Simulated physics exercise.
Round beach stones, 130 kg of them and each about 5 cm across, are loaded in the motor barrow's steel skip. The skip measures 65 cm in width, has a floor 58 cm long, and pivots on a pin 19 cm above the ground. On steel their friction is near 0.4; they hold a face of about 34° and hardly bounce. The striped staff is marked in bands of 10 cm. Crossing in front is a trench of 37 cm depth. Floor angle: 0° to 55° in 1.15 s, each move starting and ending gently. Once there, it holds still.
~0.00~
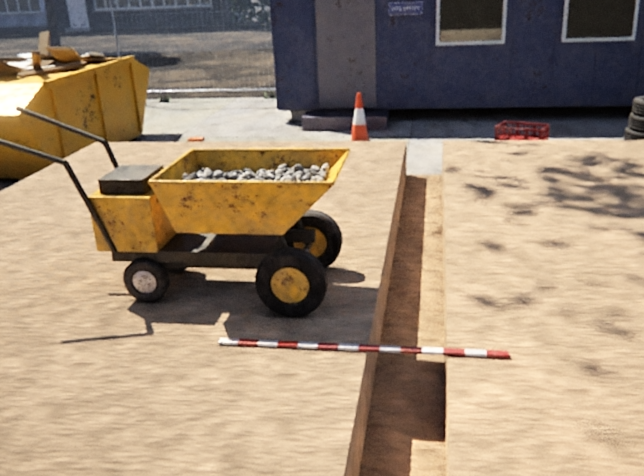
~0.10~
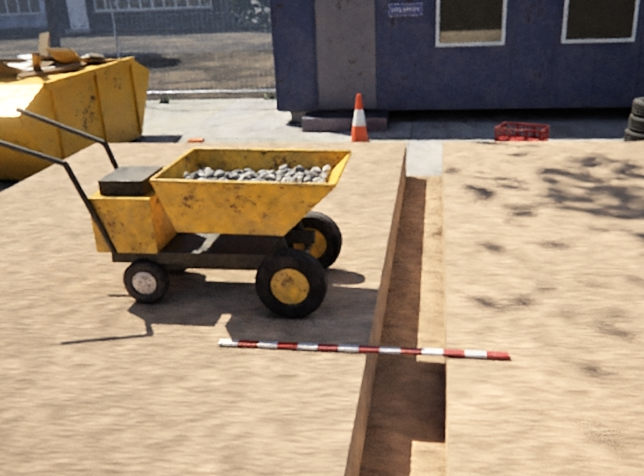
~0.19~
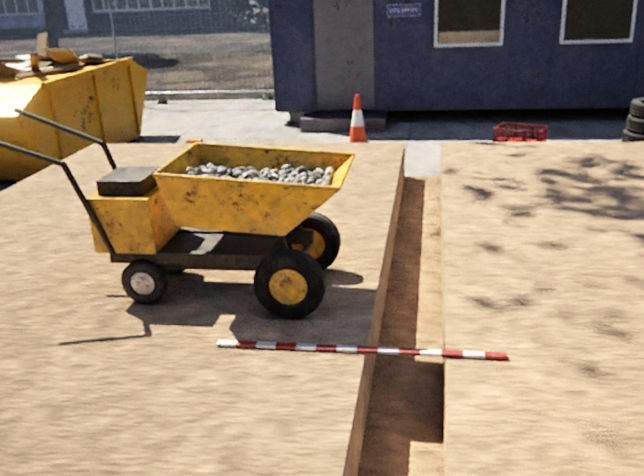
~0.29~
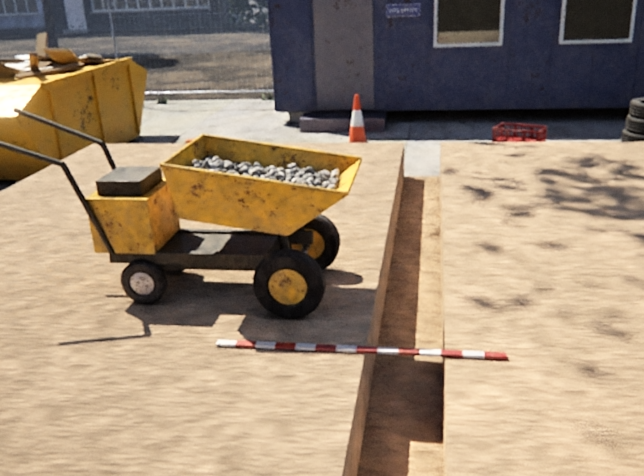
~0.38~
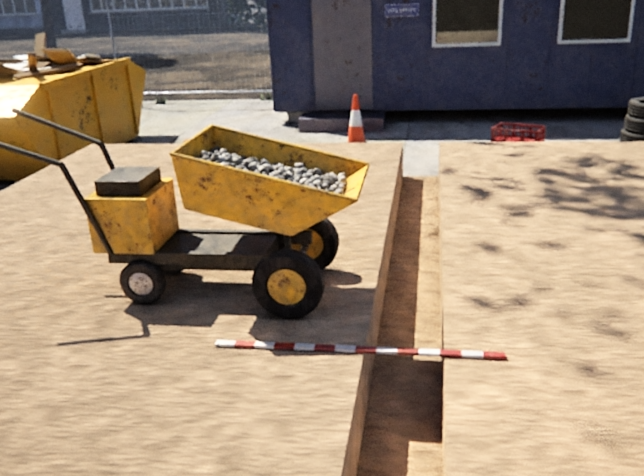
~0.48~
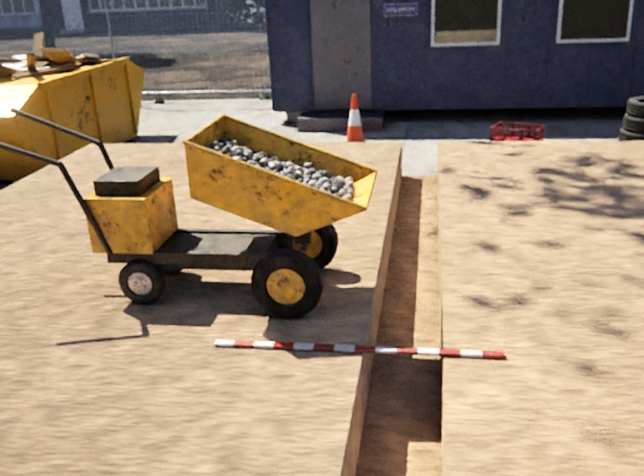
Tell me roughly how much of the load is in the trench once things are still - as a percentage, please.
I would put it at 55 %.
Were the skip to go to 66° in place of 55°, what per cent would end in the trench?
Roughly 50 percent.
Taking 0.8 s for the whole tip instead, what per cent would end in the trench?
That works out at about 50 in a hundred.
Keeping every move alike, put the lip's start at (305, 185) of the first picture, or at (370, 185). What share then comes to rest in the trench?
85 and 20 %.
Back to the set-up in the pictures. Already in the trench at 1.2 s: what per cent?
Some 15 per cent.
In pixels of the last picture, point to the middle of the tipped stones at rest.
Resting centre: About (434, 332).
After 0.9 s the floor is at 46°; 100 % in the skip; the foremost stones are at (383, 231).
After 1.2 s the floor is at 55°; 84 % in the skip, 13 % in the trench, 3 % past the trench; the foremost stones are at (452, 276).
After 1.6 s the floor is at 55°; 47 % in the skip, 21 % in the trench, 32 % past the trench; the foremost stones are at (541, 310).
After 3.5 s the floor is at 55°; 7 % in the skip, 55 % in the trench, 38 % past the trench; the foremost stones are at (620, 298).
